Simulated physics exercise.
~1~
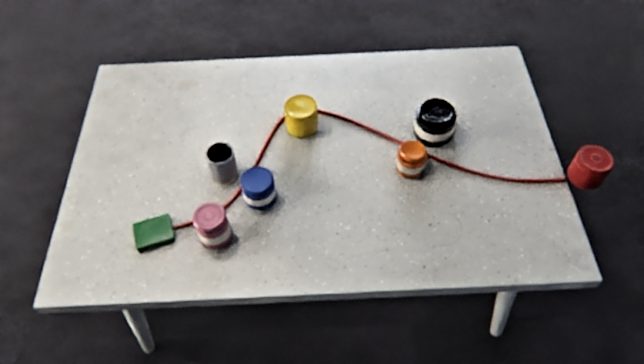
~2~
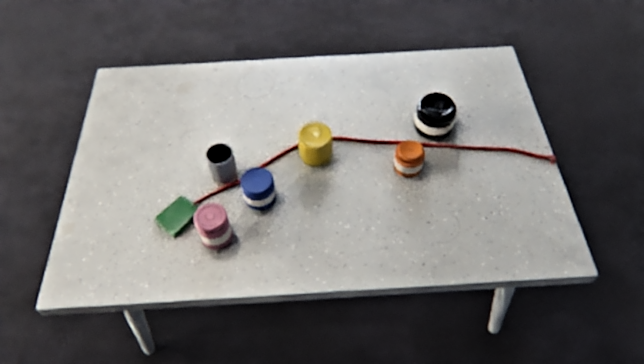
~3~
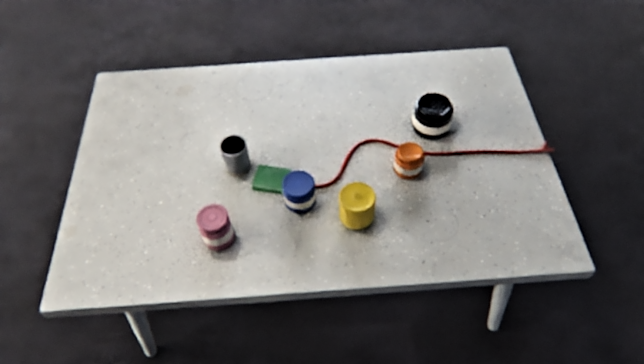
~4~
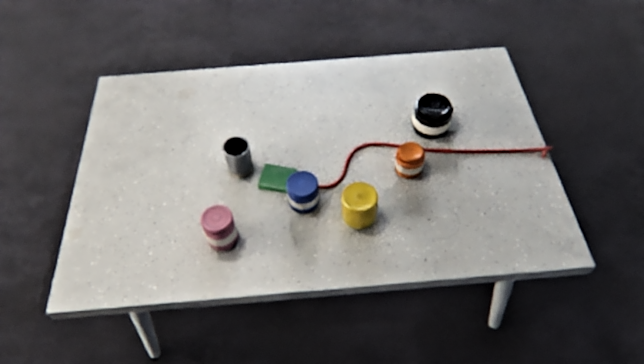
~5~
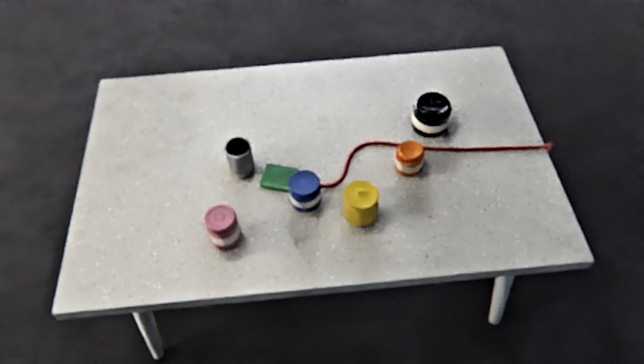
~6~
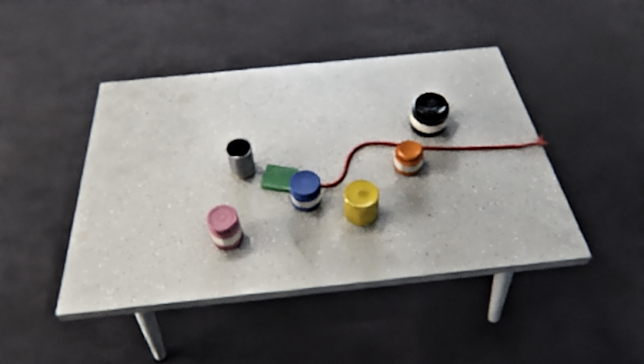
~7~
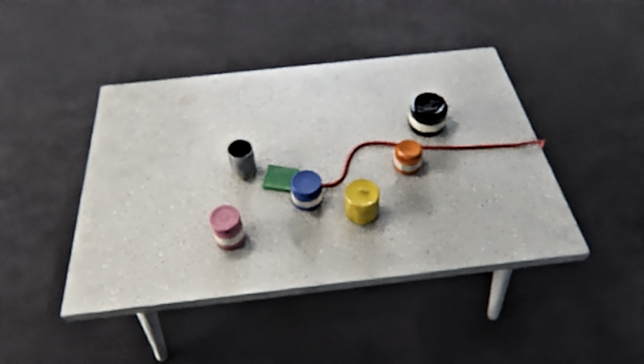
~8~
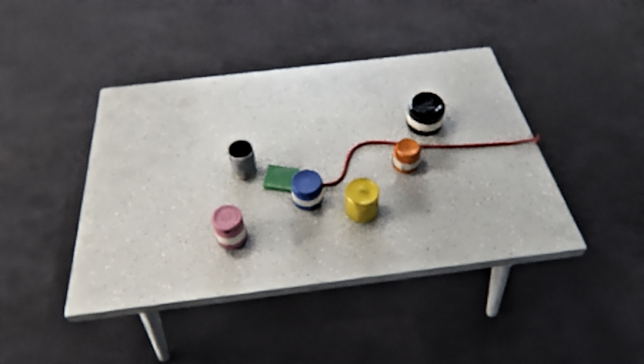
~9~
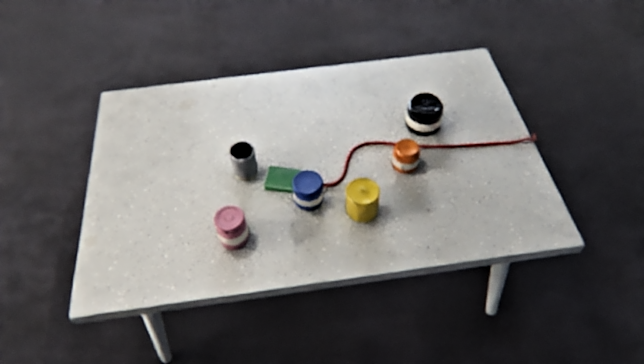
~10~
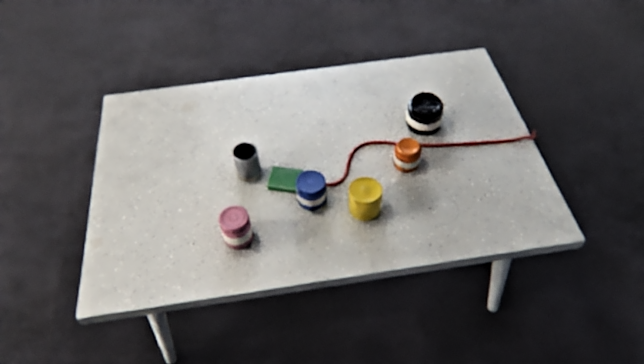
A pale, speckled table with white legs stands on a dark floor, seen from above at an angle that drifts slightly. A red cord runs from a flat green block at left to a red cylinder at the right edge, among pink, blue, yellow, orange, black and grey containers. The red cylinder drops out of sight, pulling the cord straighter and dragging the green block rightward. The yellow tub slides right and toward the front, and the blue container and grey mug shift right. Everything then settles, the block resting beside the blue container and the mug upright.
